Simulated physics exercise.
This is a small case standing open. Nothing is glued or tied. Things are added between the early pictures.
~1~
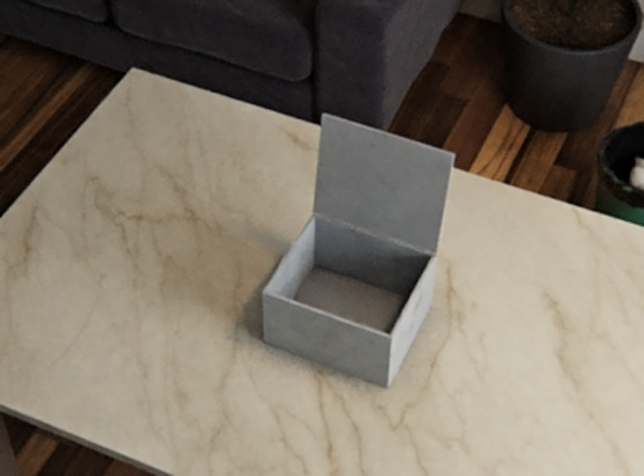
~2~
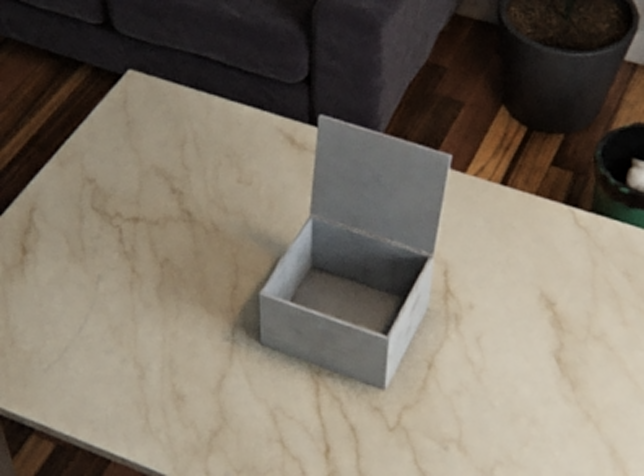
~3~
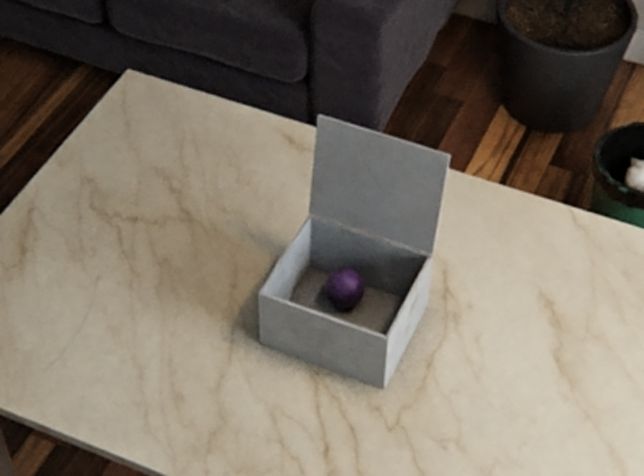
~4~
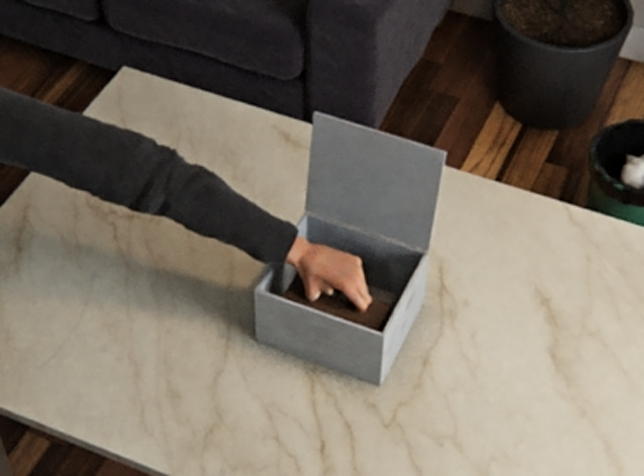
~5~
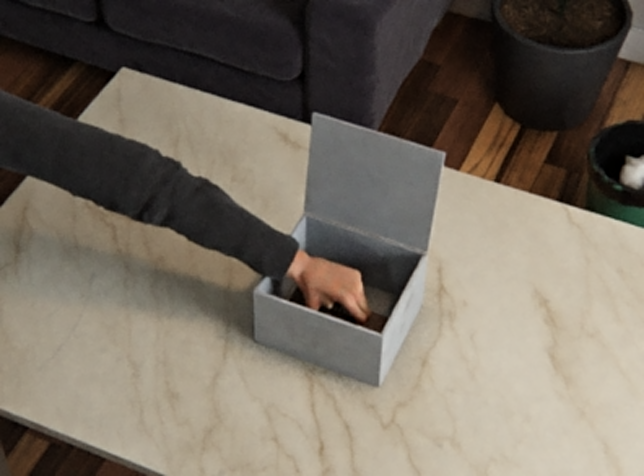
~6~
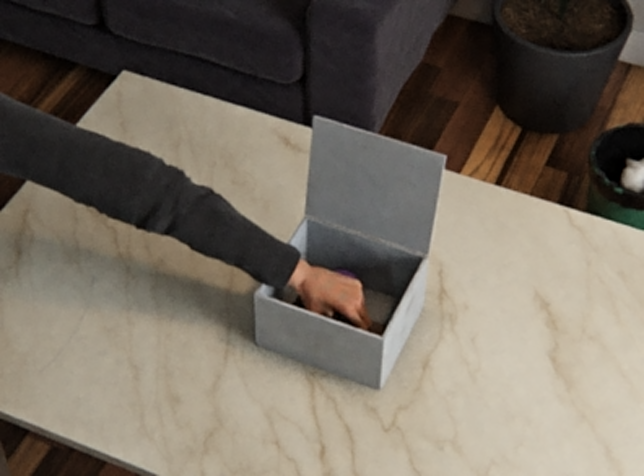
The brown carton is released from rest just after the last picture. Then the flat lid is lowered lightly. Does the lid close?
The lid shuts flat.
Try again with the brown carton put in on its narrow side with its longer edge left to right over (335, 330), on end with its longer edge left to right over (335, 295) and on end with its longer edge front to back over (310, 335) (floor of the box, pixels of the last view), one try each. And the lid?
First try: It closes; second try: It is held up; third try: It will not close.
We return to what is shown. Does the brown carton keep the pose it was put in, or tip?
The brown carton stays as placed.
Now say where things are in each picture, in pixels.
In the first picture, the last thing is not in view yet.
In the second picture, the last thing is not in view yet.
In the third picture, the last thing is not in view yet; purple ball (345, 288).
In the fourth picture, still above its spot.
In the fifth picture, still above its spot.
In the sixth picture, in place under the hand.
Then, 1.20 s after the last picture, lid starting down.
Then, 1.80 s after the last picture, lid 46° above the rim.
Then, 2.20 s after the last picture, lid 15° above the rim.
At rest, lid shut; both in place. Seen from the same camera at the end, brown carton near (337, 334).
